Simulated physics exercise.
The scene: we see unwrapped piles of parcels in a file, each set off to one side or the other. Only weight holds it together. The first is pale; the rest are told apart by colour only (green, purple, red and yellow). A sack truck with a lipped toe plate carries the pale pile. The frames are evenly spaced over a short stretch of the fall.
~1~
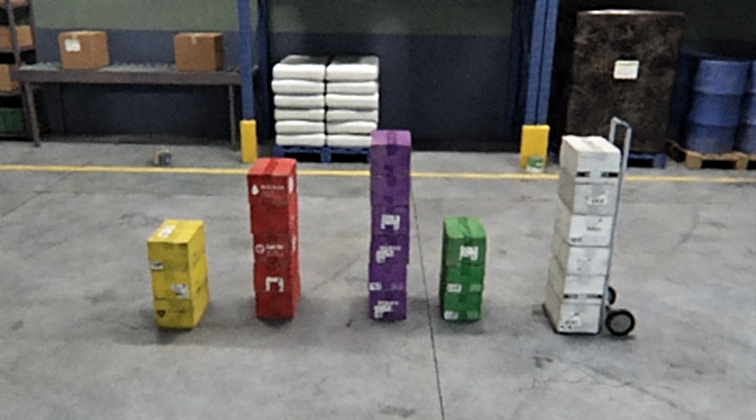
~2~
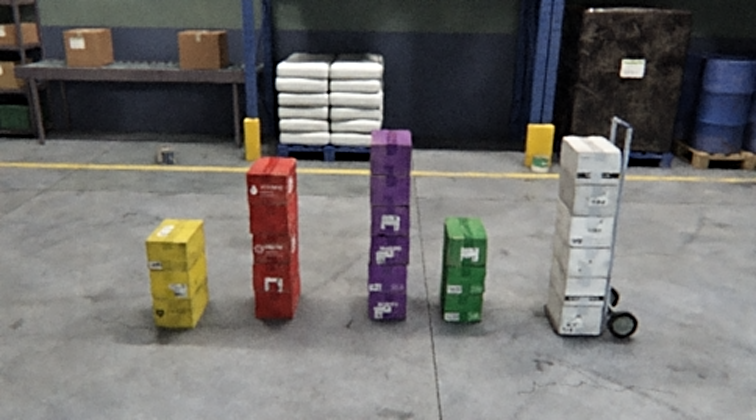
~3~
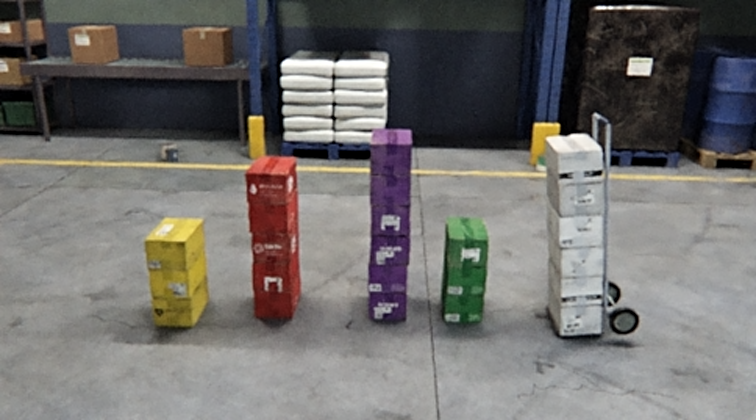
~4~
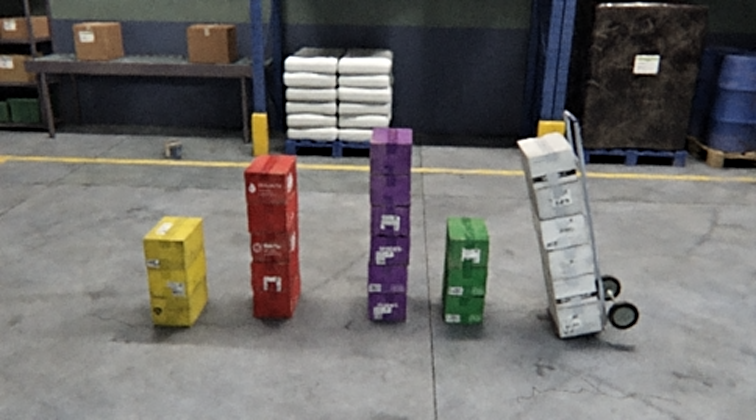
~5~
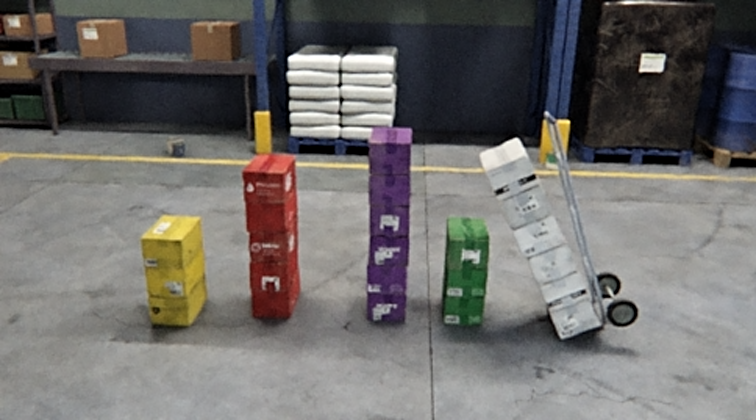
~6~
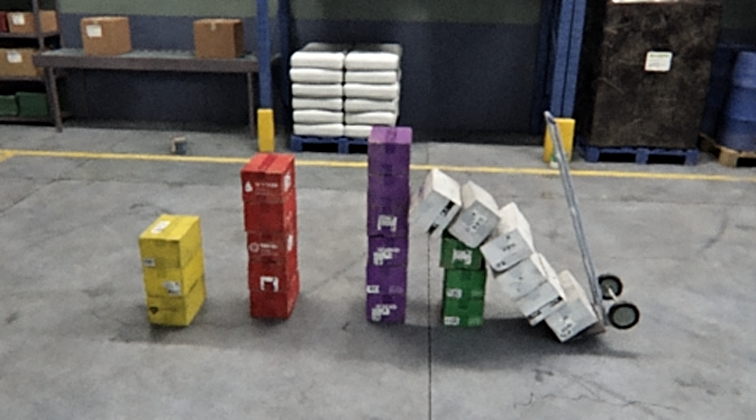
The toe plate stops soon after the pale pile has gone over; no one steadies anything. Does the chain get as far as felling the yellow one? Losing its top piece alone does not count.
The yellow pile mostly stays up.
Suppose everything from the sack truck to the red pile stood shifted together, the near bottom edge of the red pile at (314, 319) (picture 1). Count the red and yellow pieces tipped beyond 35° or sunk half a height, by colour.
Down at the end: Red 0, yellow 0.
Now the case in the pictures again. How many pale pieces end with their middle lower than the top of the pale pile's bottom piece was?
It comes to 1.
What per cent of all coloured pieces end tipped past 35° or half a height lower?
Some 0 per cent of them.
Soon after the last picture, 6 of the pale pile down; none of the 3 yellow parcels down (0 of 17 in all colours); top yellow parcel unmoved.
A little later, 6 of the pale pile down; none of the 3 yellow parcels down (0 of 17 in all colours); top yellow parcel unmoved; top green parcel shifted half its height.
At rest, 6 of the pale pile down; none of the 3 yellow parcels down (0 of 17 in all colours); top yellow parcel unmoved; top green parcel shifted half its height. As the last picture would show them, middles, top yellow parcel near (172, 241), top green parcel near (454, 242).
